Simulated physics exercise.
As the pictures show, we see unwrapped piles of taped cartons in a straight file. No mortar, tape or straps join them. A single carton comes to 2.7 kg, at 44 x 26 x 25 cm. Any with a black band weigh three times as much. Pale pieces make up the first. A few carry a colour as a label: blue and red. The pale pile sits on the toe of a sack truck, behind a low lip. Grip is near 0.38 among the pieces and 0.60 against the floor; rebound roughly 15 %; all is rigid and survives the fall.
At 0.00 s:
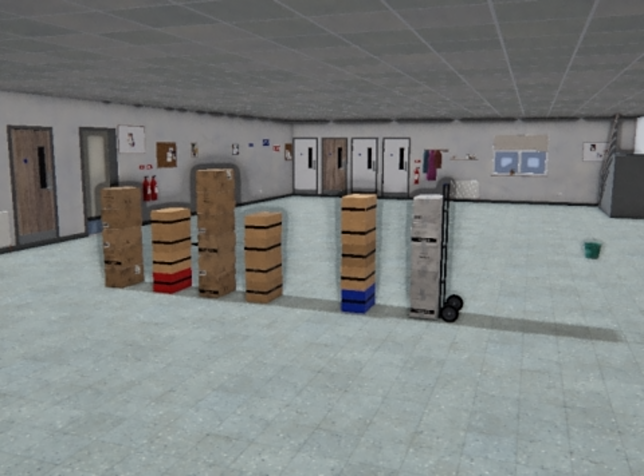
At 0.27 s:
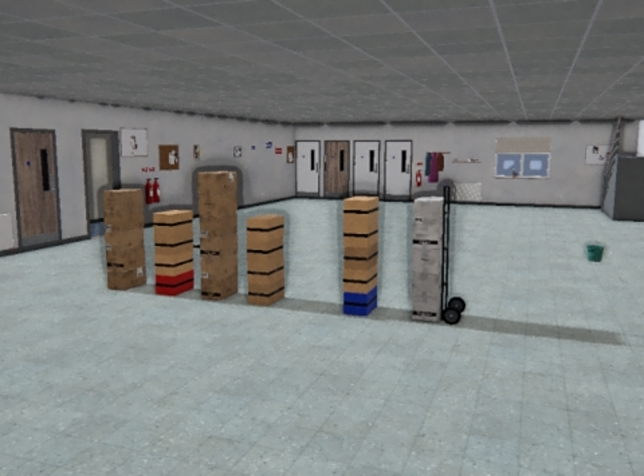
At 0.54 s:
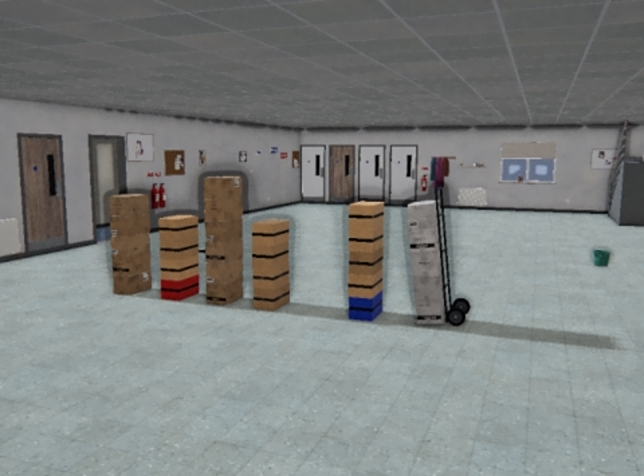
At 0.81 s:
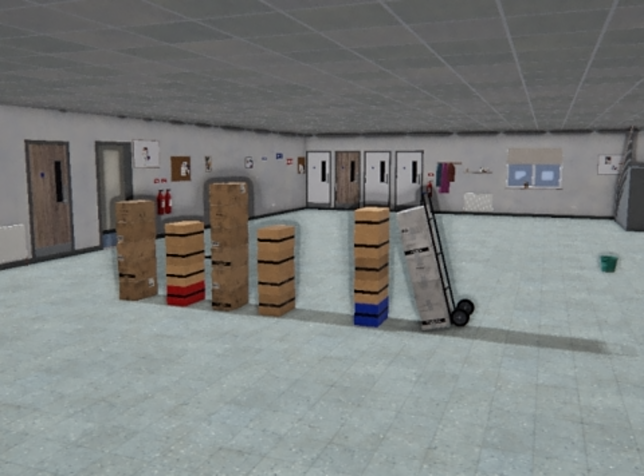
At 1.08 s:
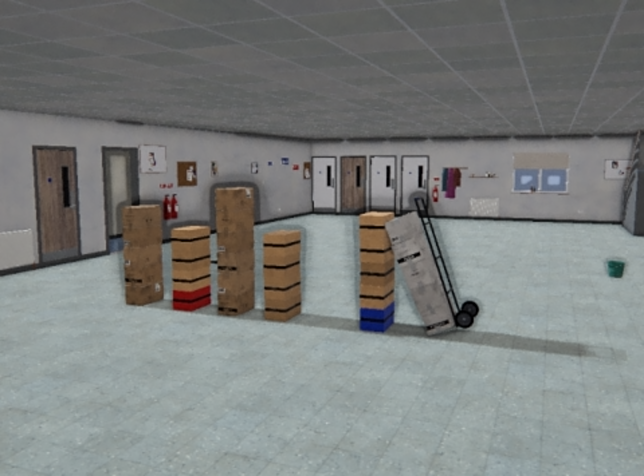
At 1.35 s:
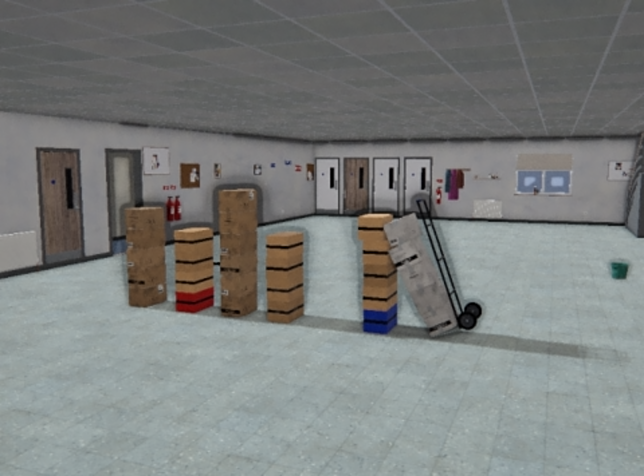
In a wide room with a tiled floor, six box piles stood in a row as the sack truck on the right tilted left, leaning its pale pile up to the blue-based one, which stayed upright.
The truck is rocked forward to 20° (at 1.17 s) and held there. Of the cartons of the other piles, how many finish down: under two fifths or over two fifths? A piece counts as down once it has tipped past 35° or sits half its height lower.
Less than two fifths of them.
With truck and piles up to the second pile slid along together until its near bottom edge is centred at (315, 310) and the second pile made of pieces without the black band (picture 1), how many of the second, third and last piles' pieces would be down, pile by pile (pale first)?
In that case second 5, third 4, last 5.
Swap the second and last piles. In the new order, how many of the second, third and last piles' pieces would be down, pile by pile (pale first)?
In that case second 5, third 4, last 5.
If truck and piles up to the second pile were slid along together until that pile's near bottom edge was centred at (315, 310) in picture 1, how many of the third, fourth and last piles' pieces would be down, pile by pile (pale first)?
In that case third 0, fourth 0, last 0.
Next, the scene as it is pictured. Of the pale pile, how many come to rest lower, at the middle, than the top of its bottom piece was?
1 of them.
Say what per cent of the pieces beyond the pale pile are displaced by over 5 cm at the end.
It is 5 per cent.
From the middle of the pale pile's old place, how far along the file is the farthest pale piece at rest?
About 50 cm.
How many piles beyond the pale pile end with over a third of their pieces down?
0 in all.
Around 1.41 s, 0 of the pale pile down; none of the 24 other cartons down, 1 disturbed.
Finally (2.2 s), 0 of the pale pile down; none of the 24 other cartons down, 1 disturbed; blue carton unmoved; red carton unmoved. That is 0 per cent. Seen by the last camera, middles, blue carton near (381, 317), red carton near (195, 299).
